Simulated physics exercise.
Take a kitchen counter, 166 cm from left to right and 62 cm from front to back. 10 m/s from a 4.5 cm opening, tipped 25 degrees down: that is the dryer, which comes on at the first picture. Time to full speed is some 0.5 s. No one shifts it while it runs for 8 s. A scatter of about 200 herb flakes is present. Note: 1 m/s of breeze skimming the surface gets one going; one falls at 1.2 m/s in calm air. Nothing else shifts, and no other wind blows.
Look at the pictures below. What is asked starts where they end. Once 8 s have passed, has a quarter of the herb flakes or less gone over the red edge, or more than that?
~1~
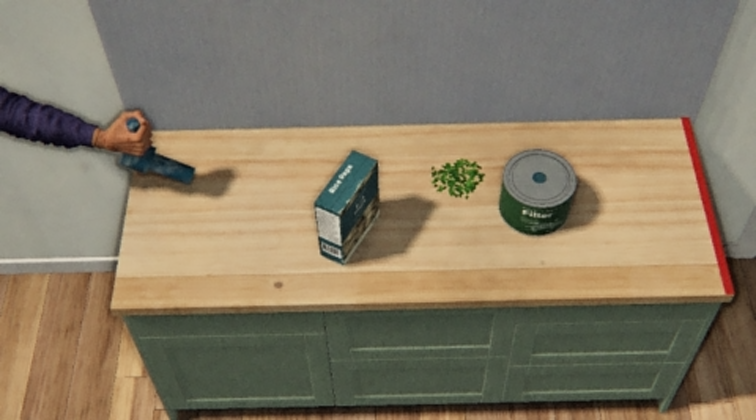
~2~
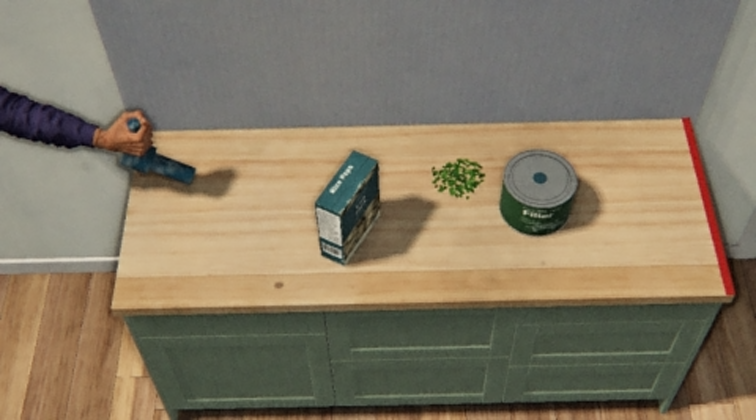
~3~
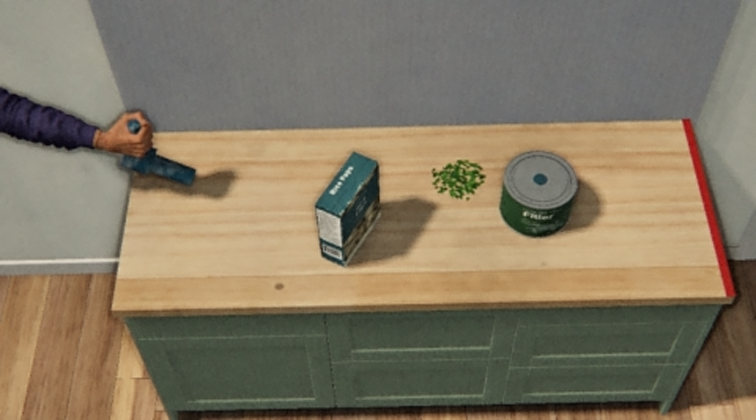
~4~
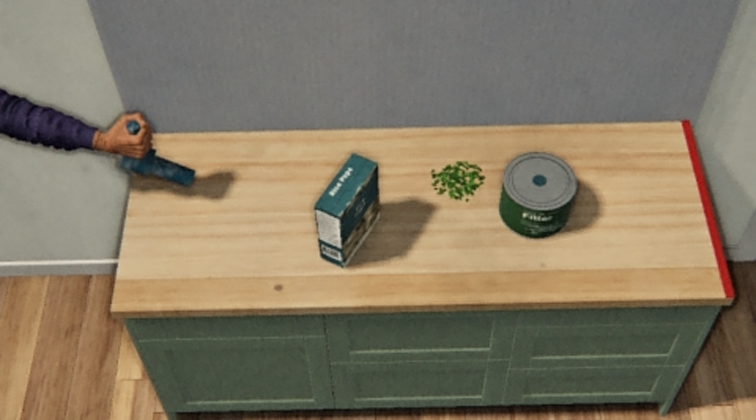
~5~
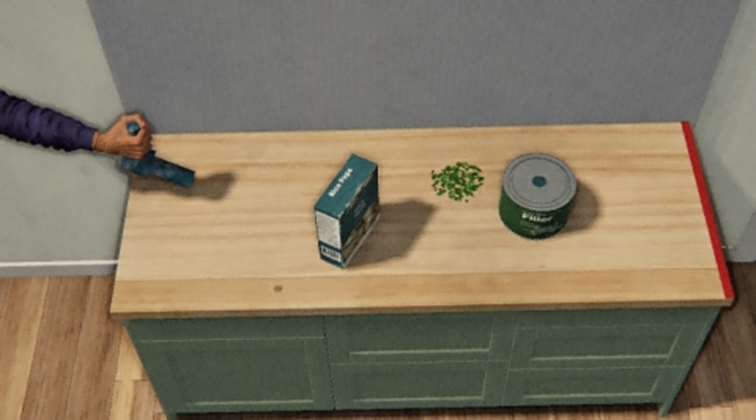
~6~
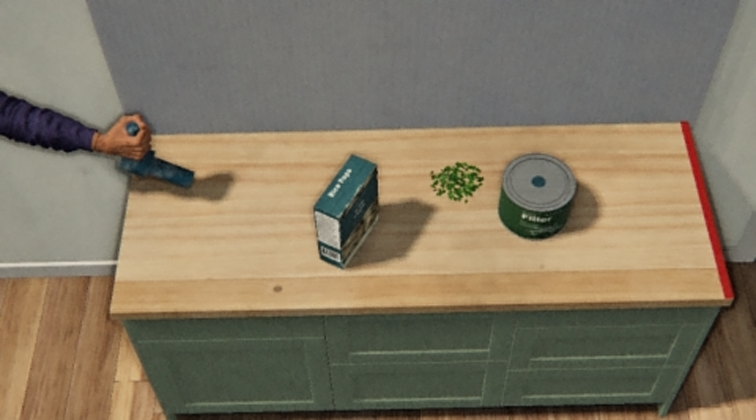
More than a quarter has gone.
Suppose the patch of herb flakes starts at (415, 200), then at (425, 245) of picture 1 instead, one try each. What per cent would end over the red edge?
About 20 and 0 in a hundred, in that order.
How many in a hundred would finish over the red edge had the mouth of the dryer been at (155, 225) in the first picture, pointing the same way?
That gives roughly 0 % in the end.
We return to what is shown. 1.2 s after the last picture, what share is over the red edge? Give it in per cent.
25 %, roughly.
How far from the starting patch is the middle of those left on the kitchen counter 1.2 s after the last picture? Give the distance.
I'd say close to 50 cm.
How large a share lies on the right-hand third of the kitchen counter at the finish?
About 20 percent.
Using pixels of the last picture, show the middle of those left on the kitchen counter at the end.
It lands close to (597, 171) in the last picture.
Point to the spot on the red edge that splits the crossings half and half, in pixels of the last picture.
(692, 139).
Then, 1.2 s after the last picture the count stands so, 23 % are over the red edge; the middle of those still in play is near (620, 164).
Then, 2.1 s after the last picture the count stands so, 62 % are over the red edge; the middle of those still in play is near (597, 171).
Then, 4.0 s after the last picture the count stands so, 68 % are over the red edge; the middle of those still in play is near (588, 172).
Then, 7.6 s after the last picture, at the end, 71 % are over the red edge; the middle of those still in play is near (597, 171).
